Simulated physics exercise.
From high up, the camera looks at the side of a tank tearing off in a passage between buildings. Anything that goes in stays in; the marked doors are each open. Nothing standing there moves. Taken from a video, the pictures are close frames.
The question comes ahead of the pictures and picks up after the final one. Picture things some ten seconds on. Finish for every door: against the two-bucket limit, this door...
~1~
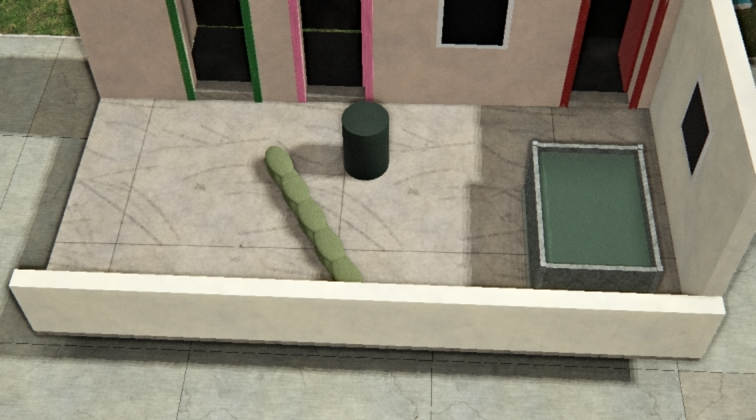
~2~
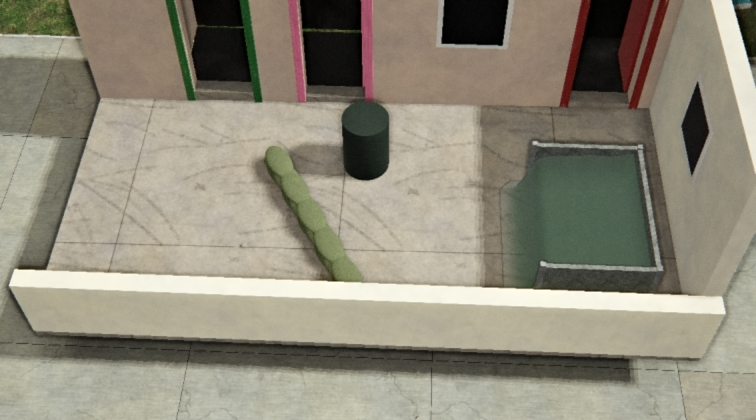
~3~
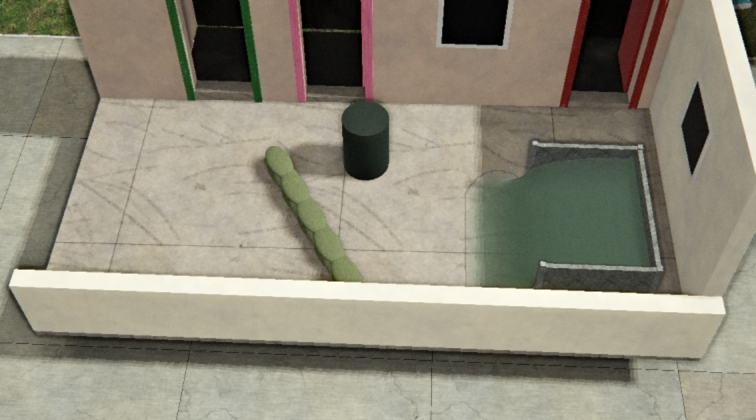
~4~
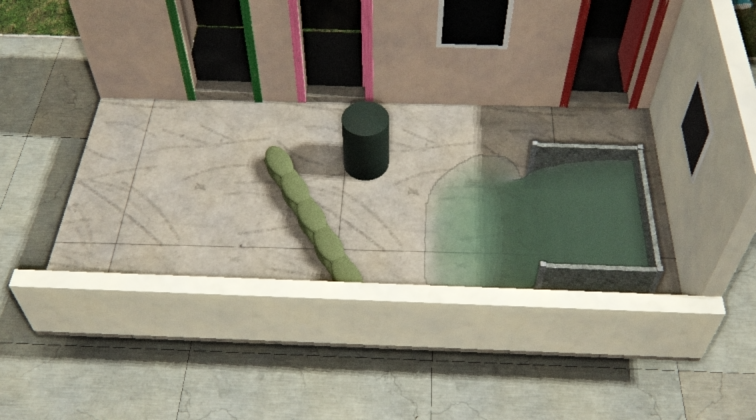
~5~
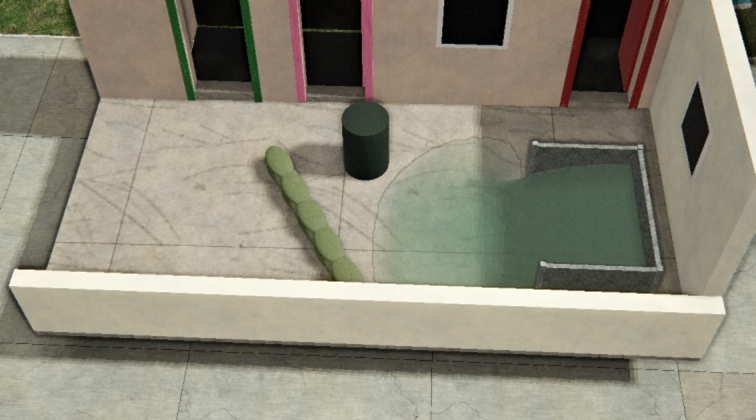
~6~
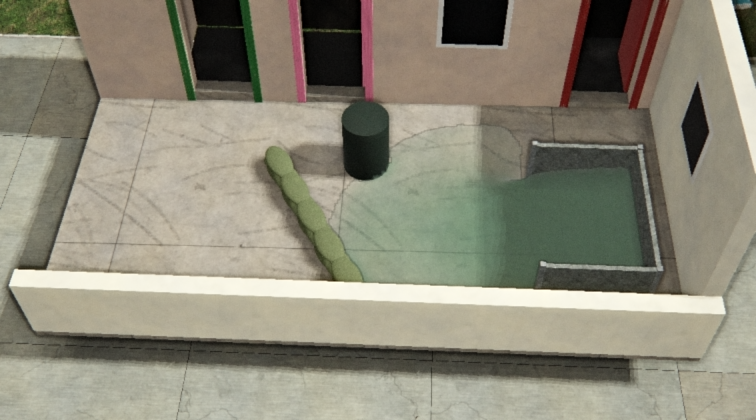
The pink door surpasses it; the green door remains within it; the red door remains within it.
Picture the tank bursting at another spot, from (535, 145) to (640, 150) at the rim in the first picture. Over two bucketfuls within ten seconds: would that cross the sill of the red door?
Here the red door overshoots.
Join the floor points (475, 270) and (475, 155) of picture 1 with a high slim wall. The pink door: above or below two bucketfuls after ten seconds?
Result for pink - under the threshold.
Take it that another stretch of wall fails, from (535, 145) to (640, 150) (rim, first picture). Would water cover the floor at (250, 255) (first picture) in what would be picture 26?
At that place: Clear.
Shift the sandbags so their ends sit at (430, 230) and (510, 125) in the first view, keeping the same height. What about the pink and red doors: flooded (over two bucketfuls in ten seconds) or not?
Results - pink door under the threshold, red door under the threshold.
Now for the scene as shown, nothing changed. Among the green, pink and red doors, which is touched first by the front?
I pick the pink-painted one.
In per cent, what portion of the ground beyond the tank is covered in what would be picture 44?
About 70 per cent.
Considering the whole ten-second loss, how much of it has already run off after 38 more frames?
Share gone: About 70 %.
A moment on, water covers 45 % of the floor; the pink door wet at the sill, nothing in, the green door not reached, the red door not reached.
Next, water covers 70 % of the floor; the pink door under two buckets in, the green door wet at the sill, nothing in, the red door not reached.
Then, water covers 75 % of the floor; the pink door far over two buckets in, the green door wet at the sill, nothing in, the red door not reached.
Later, water covers 70 % of the floor; the pink door far over two buckets in, the green door wet at the sill, nothing in, the red door wet at the sill, nothing in.
In the end, water covers 70 % of the floor; the pink door far over two buckets in, the green door wet at the sill, nothing in, the red door wet at the sill, nothing in.
